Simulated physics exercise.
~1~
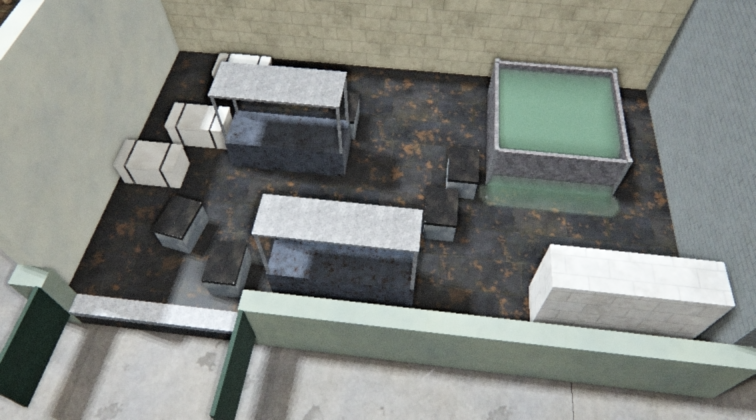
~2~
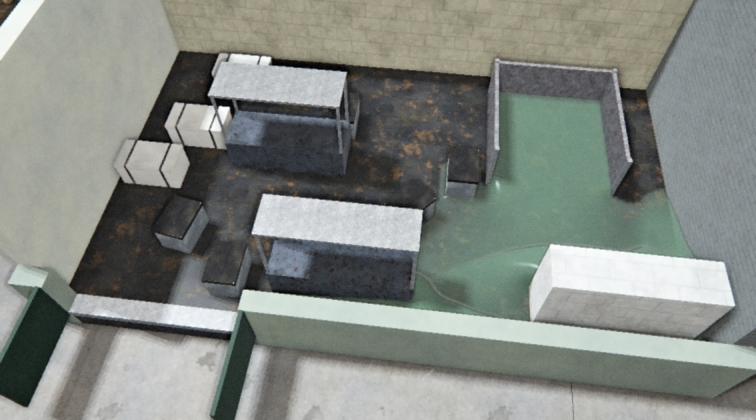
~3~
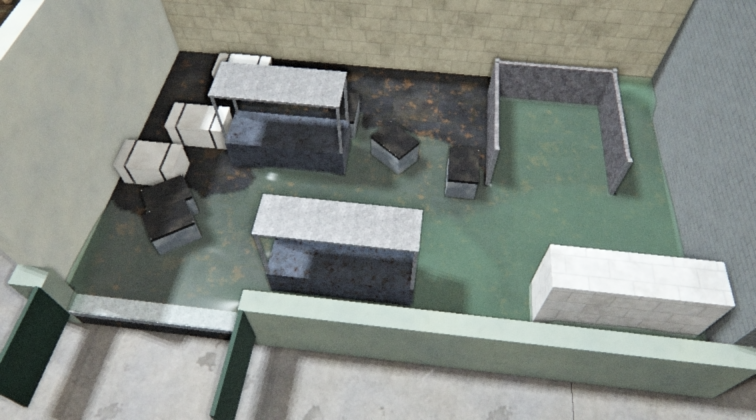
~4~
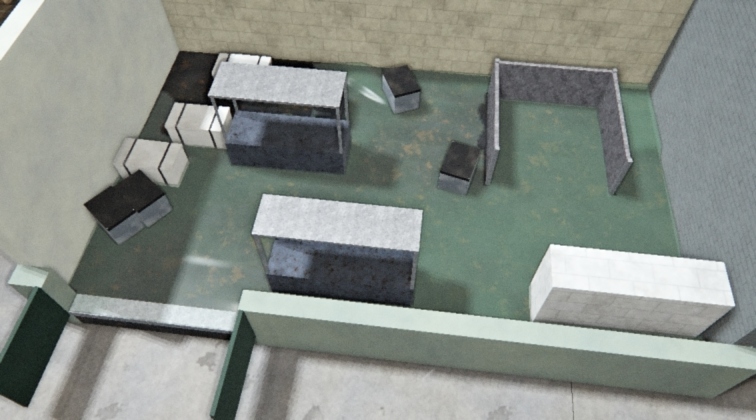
The clip shows a walled bay with pale tables, white chests and small dark-topped boxes as a tank at the upper right opens and green water spreads leftward across the dark floor, shifting several boxes, until it covers nearly everything except the upper left corner.
